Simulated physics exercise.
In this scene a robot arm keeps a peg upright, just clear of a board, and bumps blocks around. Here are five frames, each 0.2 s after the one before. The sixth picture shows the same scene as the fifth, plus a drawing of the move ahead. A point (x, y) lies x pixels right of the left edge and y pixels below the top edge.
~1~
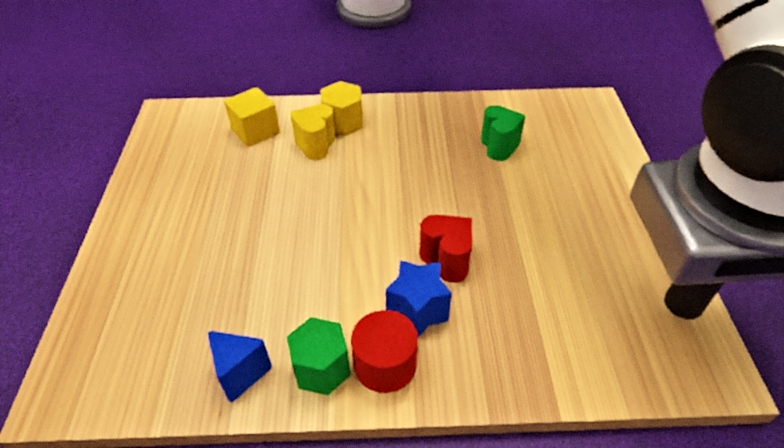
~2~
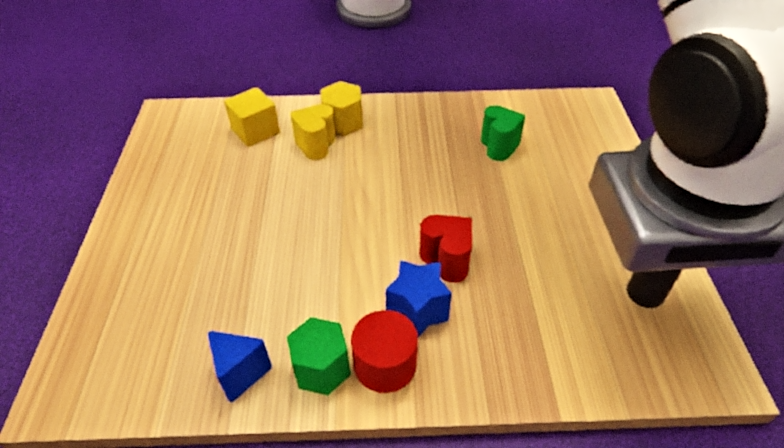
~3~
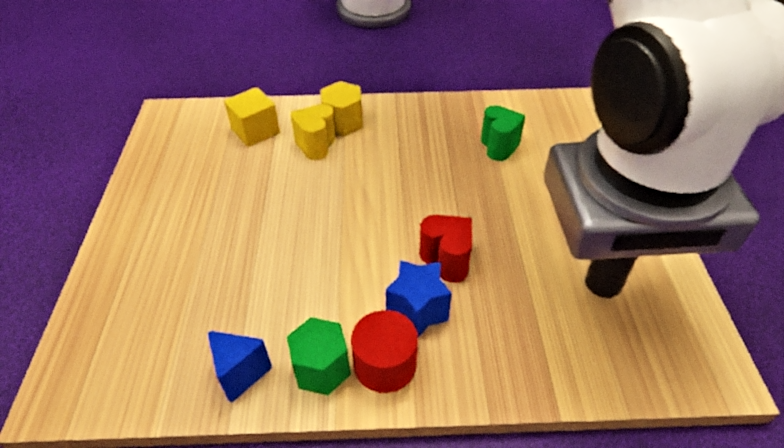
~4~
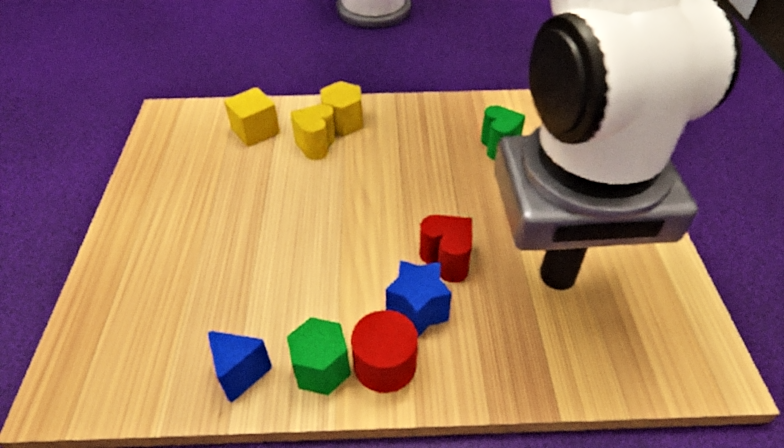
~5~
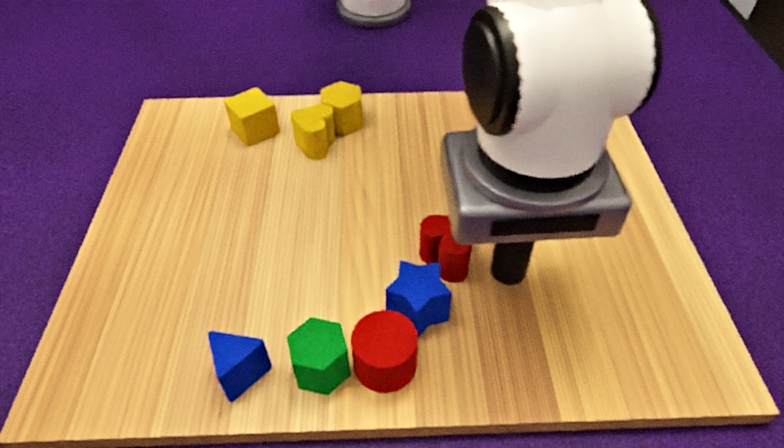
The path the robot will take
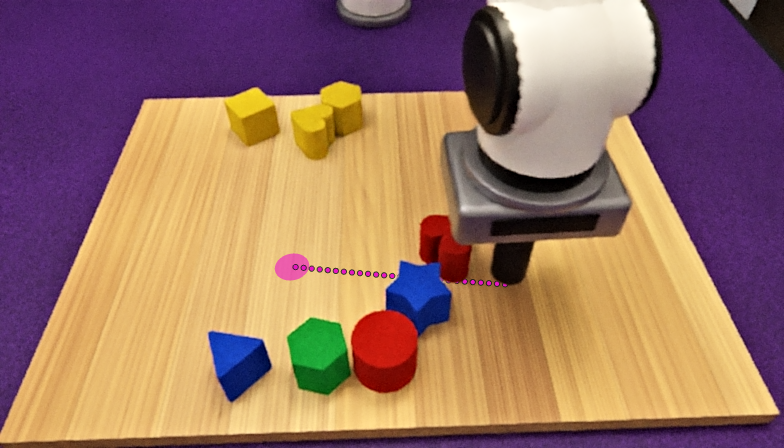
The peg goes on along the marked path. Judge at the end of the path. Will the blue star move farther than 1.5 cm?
That would be a yes.
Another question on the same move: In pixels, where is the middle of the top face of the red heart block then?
Its top middle will sit at (412, 218).
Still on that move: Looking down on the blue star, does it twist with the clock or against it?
From above, the turn goes anticlockwise.
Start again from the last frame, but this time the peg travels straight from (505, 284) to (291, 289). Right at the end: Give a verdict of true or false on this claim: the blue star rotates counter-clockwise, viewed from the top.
That is true.
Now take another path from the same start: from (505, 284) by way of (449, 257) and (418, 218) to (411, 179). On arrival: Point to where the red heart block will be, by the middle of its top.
When the path ends, it will be at (383, 198).
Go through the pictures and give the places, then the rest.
In the first picture, peg tip (683, 304); block tops, red cylinder (384, 337); blue star (419, 282); red heart block (450, 231).
In the second picture, peg (645, 294); blocks unchanged.
In the third picture, peg (603, 284); blocks unchanged.
In the fourth picture, peg (558, 276); blocks unchanged.
In the fifth picture, peg (508, 271); red cylinder (384, 337); blue star (419, 282); red heart block (450, 231).
Path on the board, from (505, 284) to (292, 267).
The first path, step by step. One third of the way, peg (433, 266); blue star (410, 286), turned 20° anticlockwise; red heart block (422, 220), turned 55° clockwise.
Two thirds of the way, peg (360, 260); blue star (384, 282), turned 75° anticlockwise; red heart block (412, 218), turned 85° clockwise.
At the end, peg (289, 254); red cylinder in place; blue star (384, 282), turned 75° anticlockwise; red heart block (412, 218), turned 85° clockwise.
